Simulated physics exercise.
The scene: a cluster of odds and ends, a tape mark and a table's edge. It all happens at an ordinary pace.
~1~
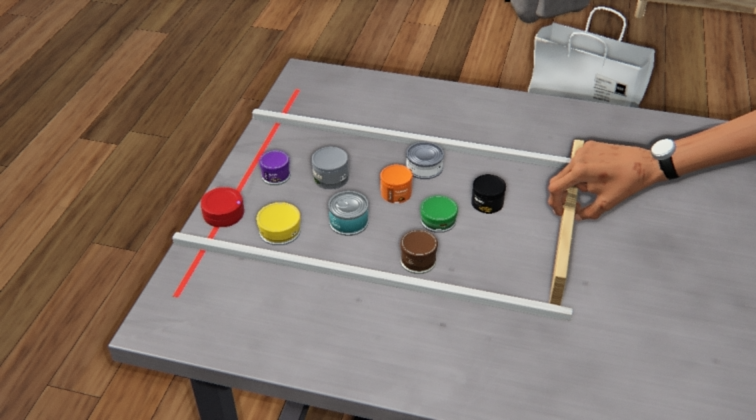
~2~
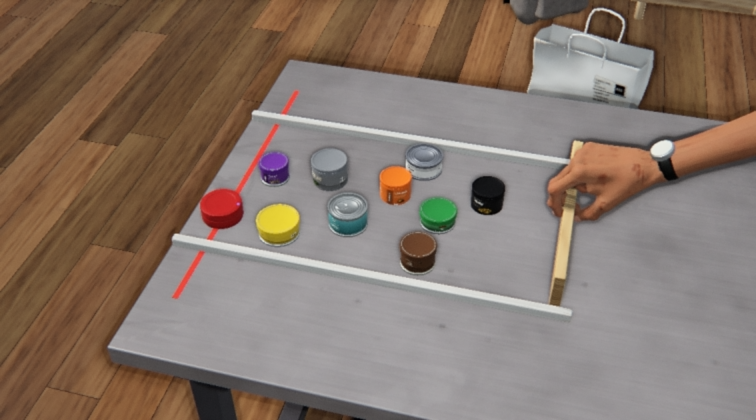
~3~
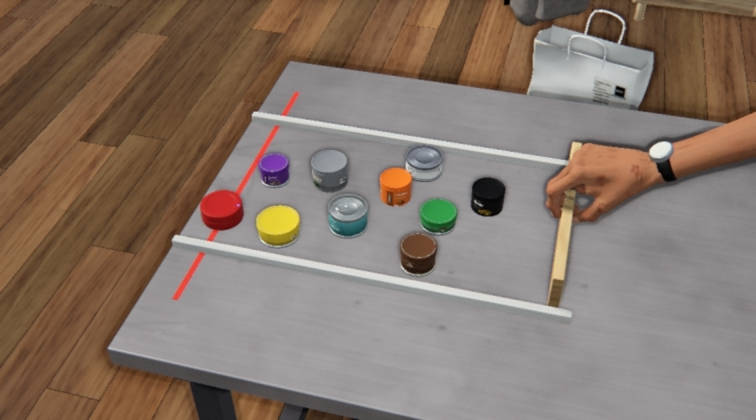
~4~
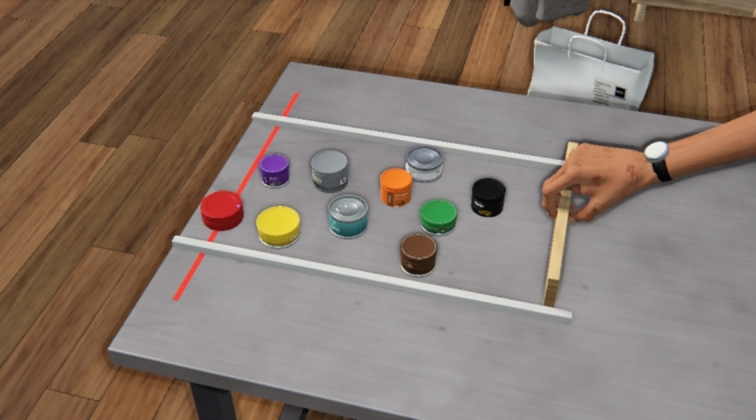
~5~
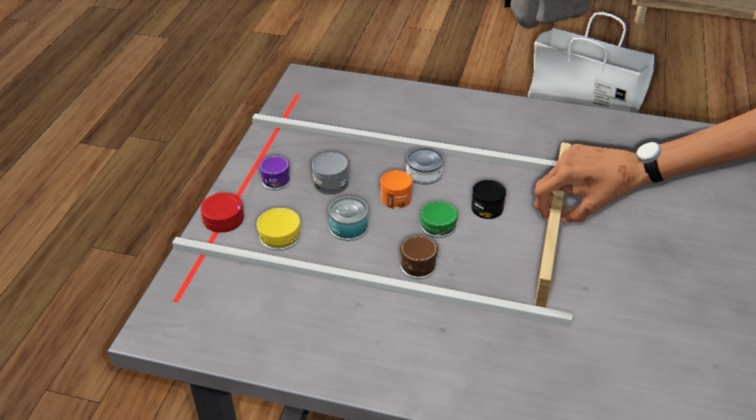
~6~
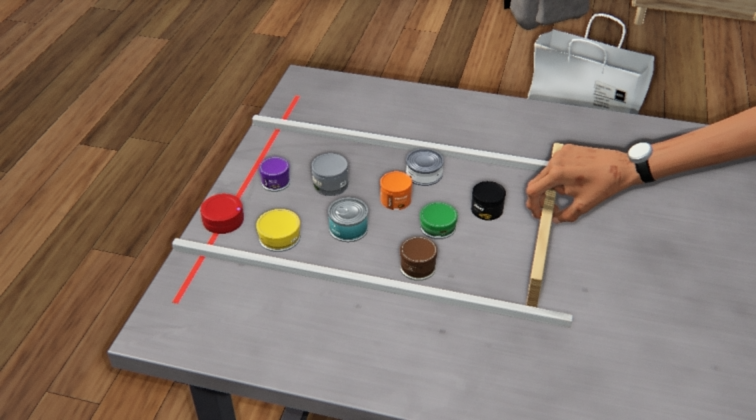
A hand slides a wooden board slightly left toward small colorful pots on a table.
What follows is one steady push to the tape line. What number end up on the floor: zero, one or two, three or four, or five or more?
In the end the number that fall off is five or more.
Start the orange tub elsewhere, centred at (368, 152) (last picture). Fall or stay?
It comes down.
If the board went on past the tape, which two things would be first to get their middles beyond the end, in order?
Earliest first: The purple pot, then the red lid.
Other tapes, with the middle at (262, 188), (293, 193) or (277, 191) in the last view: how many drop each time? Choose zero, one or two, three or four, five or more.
For each place: Either three or four; no fall at all; one to two.
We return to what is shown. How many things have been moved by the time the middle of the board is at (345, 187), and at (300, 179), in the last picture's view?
At the one place 9, at the other 10.
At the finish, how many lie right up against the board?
5 of them.
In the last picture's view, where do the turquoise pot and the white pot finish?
The turquoise pot at (210, 202), the white pot at (251, 137).
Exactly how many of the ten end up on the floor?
The count is 5.
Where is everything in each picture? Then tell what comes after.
The first frame shows red lid (223, 207); purple pot (275, 168); yellow pot (279, 224); board (568, 218); tape (245, 179).
The second frame shows purple pot (274, 170); grey tub (330, 170).
The third frame shows yellow pot (279, 227); turquoise pot (348, 216).
The fourth frame shows red lid (222, 211); black tub (488, 198).
The fifth frame shows purple pot (275, 173); white pot (425, 166).
The sixth frame shows red lid (222, 214); purple pot (275, 174); yellow pot (279, 230); board (546, 221); tape (245, 185).
Soon after, none off yet; red lid at rest near (222, 214); purple pot at rest near (275, 174); yellow pot at rest near (279, 230).
After that, none off yet; red lid displaced a little near (205, 204); purple pot displaced about its own width near (231, 168); yellow pot displaced about its own width near (216, 230).
In the end, the number that fall off is five or more; gone, orange tub, grey tub, yellow pot, purple pot and red lid.
